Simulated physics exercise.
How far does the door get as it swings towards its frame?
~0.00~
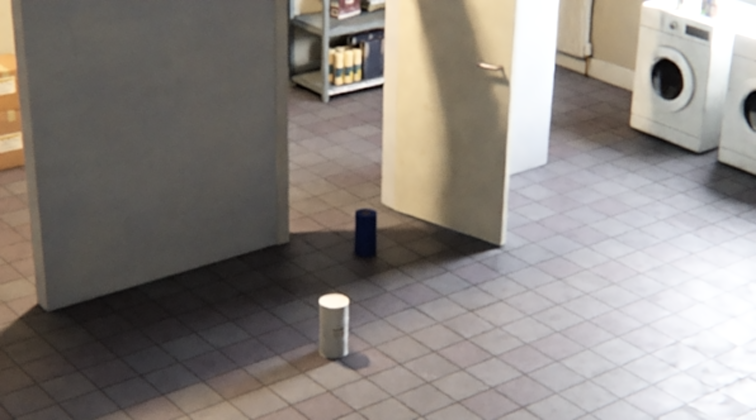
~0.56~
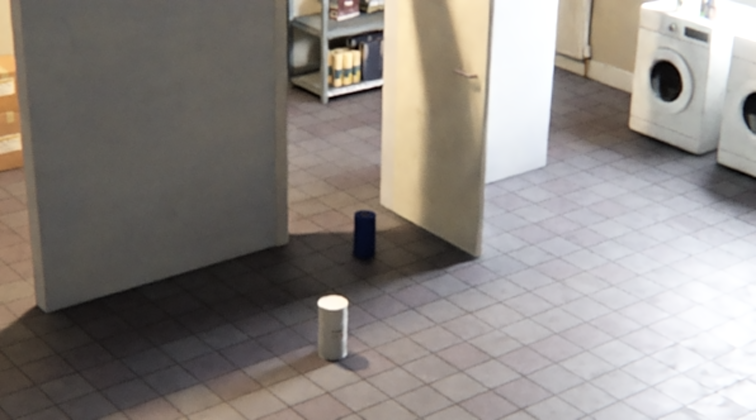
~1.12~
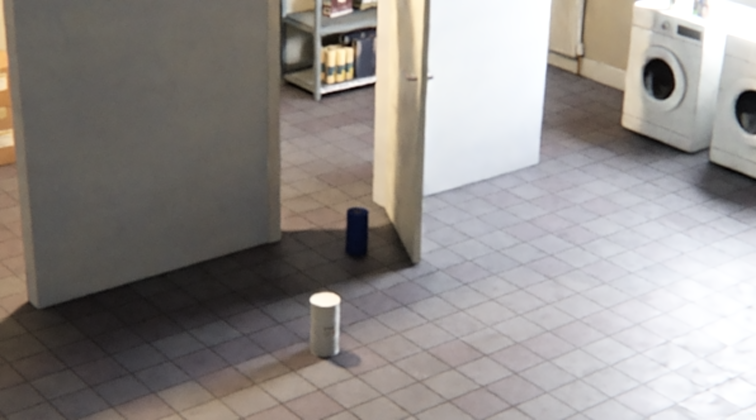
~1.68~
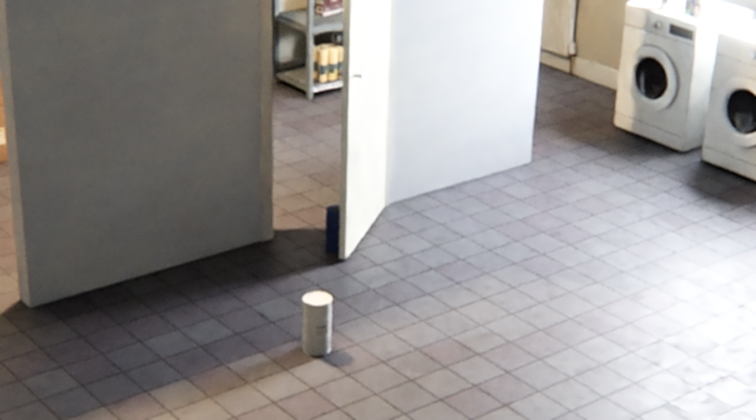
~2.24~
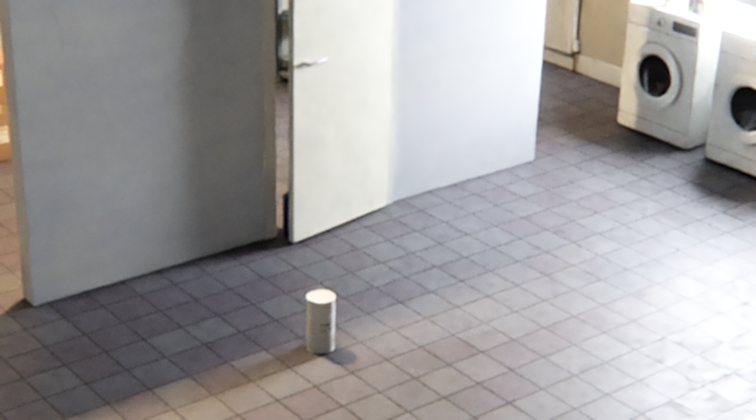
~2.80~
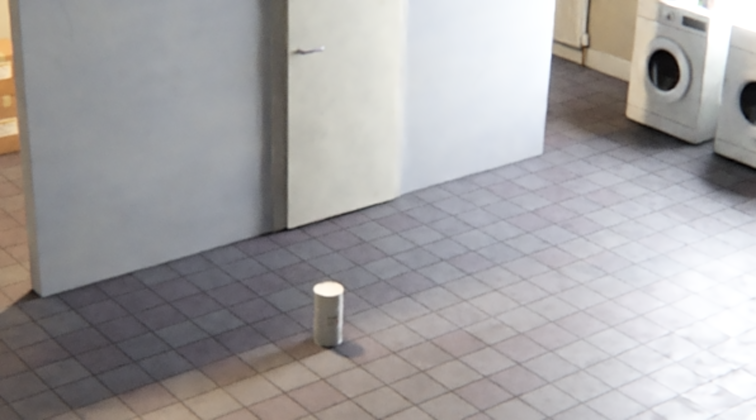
The door swings all the way to its frame and ends up closed, shoving the blue cylinder along on the way.
In a laundry room, a door swings shut and pushes a blue cylinder out of sight.
